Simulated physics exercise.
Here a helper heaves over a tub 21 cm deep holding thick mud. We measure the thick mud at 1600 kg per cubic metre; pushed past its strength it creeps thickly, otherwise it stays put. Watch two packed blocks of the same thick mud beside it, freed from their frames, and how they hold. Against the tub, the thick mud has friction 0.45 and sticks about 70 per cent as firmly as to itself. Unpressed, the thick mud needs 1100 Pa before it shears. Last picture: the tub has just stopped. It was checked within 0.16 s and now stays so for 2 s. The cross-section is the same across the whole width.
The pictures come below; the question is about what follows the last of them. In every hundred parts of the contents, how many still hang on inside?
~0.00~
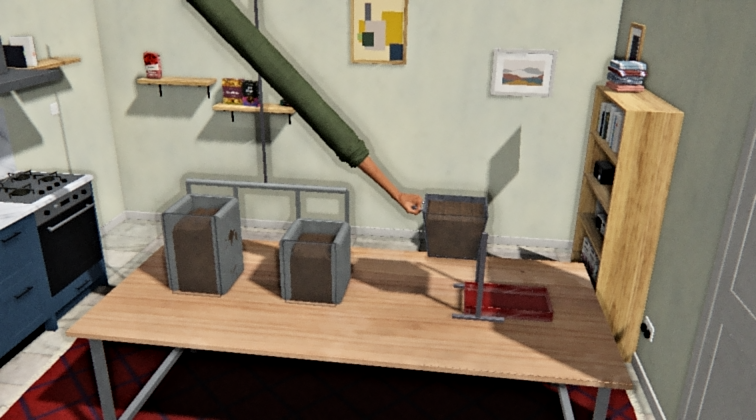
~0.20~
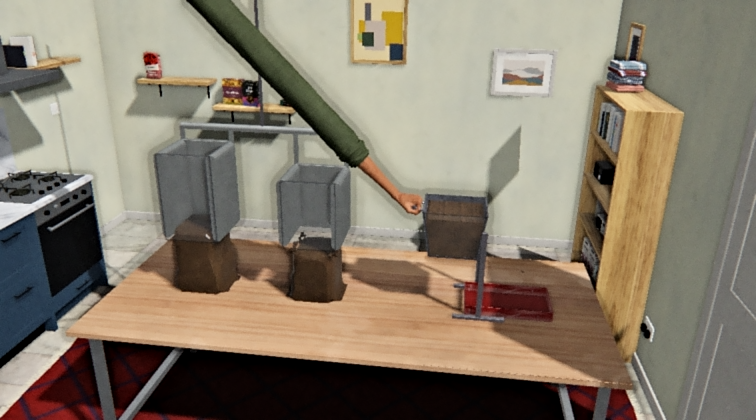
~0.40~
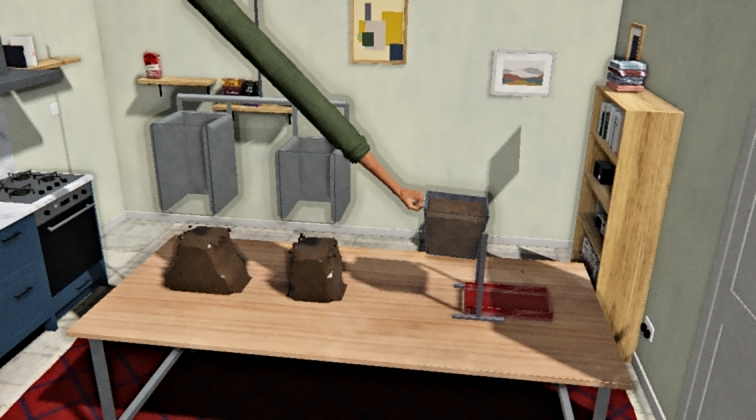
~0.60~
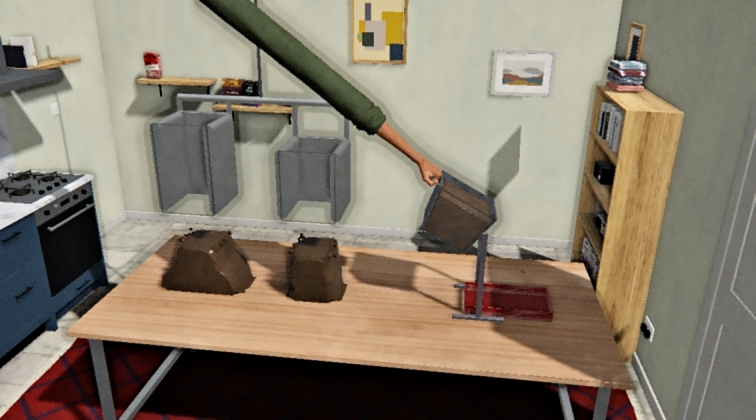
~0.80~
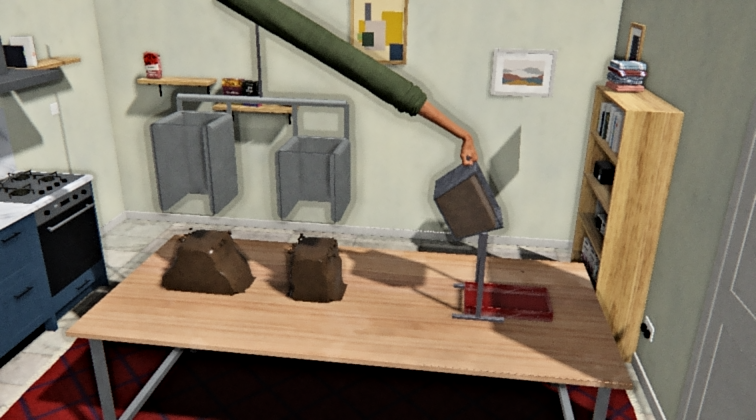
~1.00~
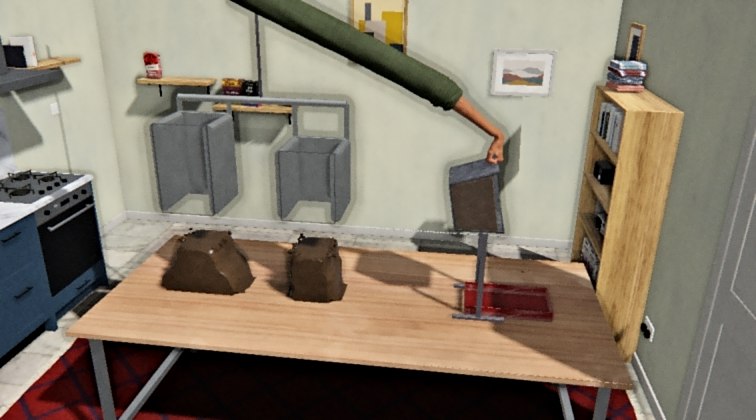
About 100 in every hundred.
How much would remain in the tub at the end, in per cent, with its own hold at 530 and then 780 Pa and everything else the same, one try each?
First 45 %, second 60 %.
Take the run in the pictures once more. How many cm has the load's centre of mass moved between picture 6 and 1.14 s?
The distance comes to some 0 cm.
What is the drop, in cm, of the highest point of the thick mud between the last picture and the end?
0 cm or so.
After 1.14 s, the tub is at 80 degrees and holds 100 %.
After 1.31 s, the tub is at 80 degrees and holds 100 %.
After 1.48 s, the tub is at 80 degrees and holds 100 %.
After 1.65 s, the tub is at 80 degrees and holds 100 %.
After 3.00 s, the tub is at 80 degrees and holds 100 %.
